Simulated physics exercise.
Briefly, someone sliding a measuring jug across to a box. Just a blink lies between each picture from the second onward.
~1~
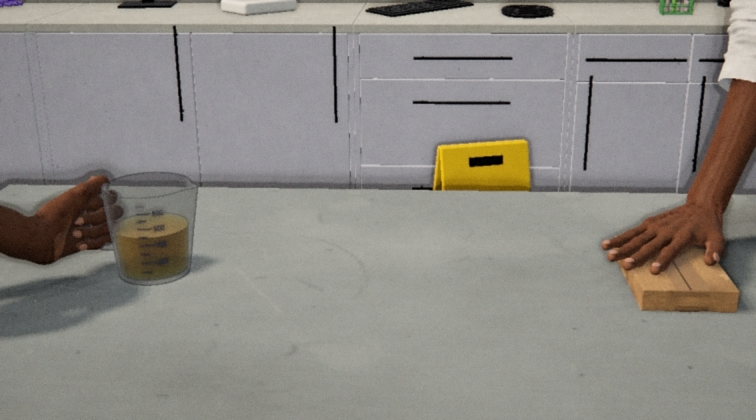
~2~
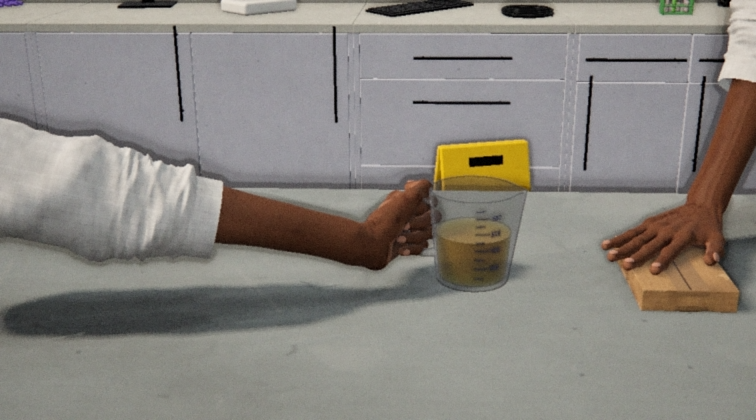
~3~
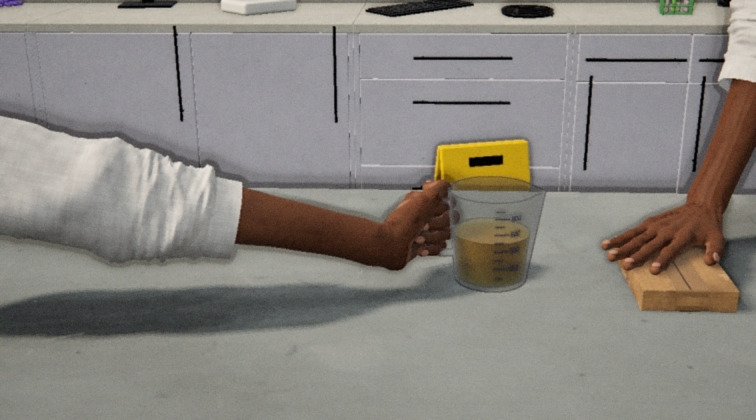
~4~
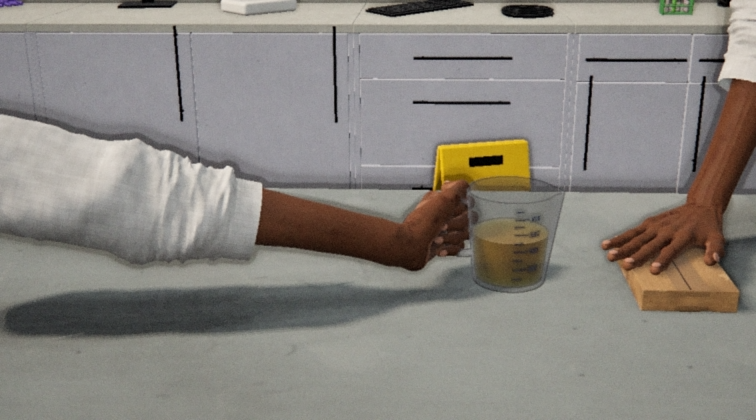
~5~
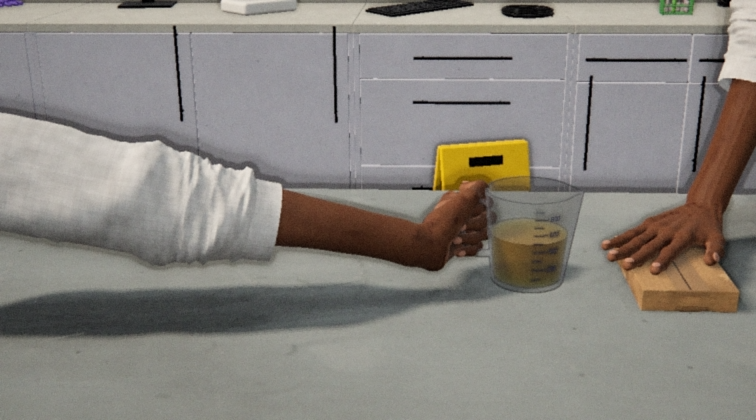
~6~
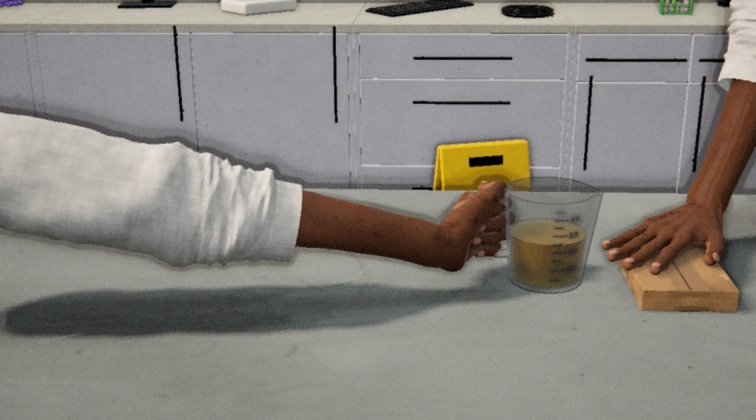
A hand sliding a half-full measuring jug rightward across a grey worktop while another hand rests on a wooden block.
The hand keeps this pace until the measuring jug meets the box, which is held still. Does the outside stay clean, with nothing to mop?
I expect the outside will stay clean.
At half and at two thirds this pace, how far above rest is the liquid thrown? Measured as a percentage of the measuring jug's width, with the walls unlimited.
Roughly 15 and 15 percent.
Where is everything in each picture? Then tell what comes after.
In the first picture, at rest; measuring jug (151, 227) about half full; box (672, 272).
In the second picture, under way; measuring jug about half full, surface at (473, 230).
In the third picture, on by 20 px; measuring jug (492, 232) about half full.
In the fourth picture, on by 20 px; measuring jug about half full, surface at (510, 231).
In the fifth picture, on by 20 px; measuring jug (529, 233) about half full.
In the sixth picture, on by 20 px; measuring jug about half full, surface at (548, 232); box (672, 272).
Shortly, the measuring jug meets the box.
Then, the apple juice surges up the wall; the wave climbs under half way to the rim.
At the finish, the measuring jug stands at the box; none is lost.
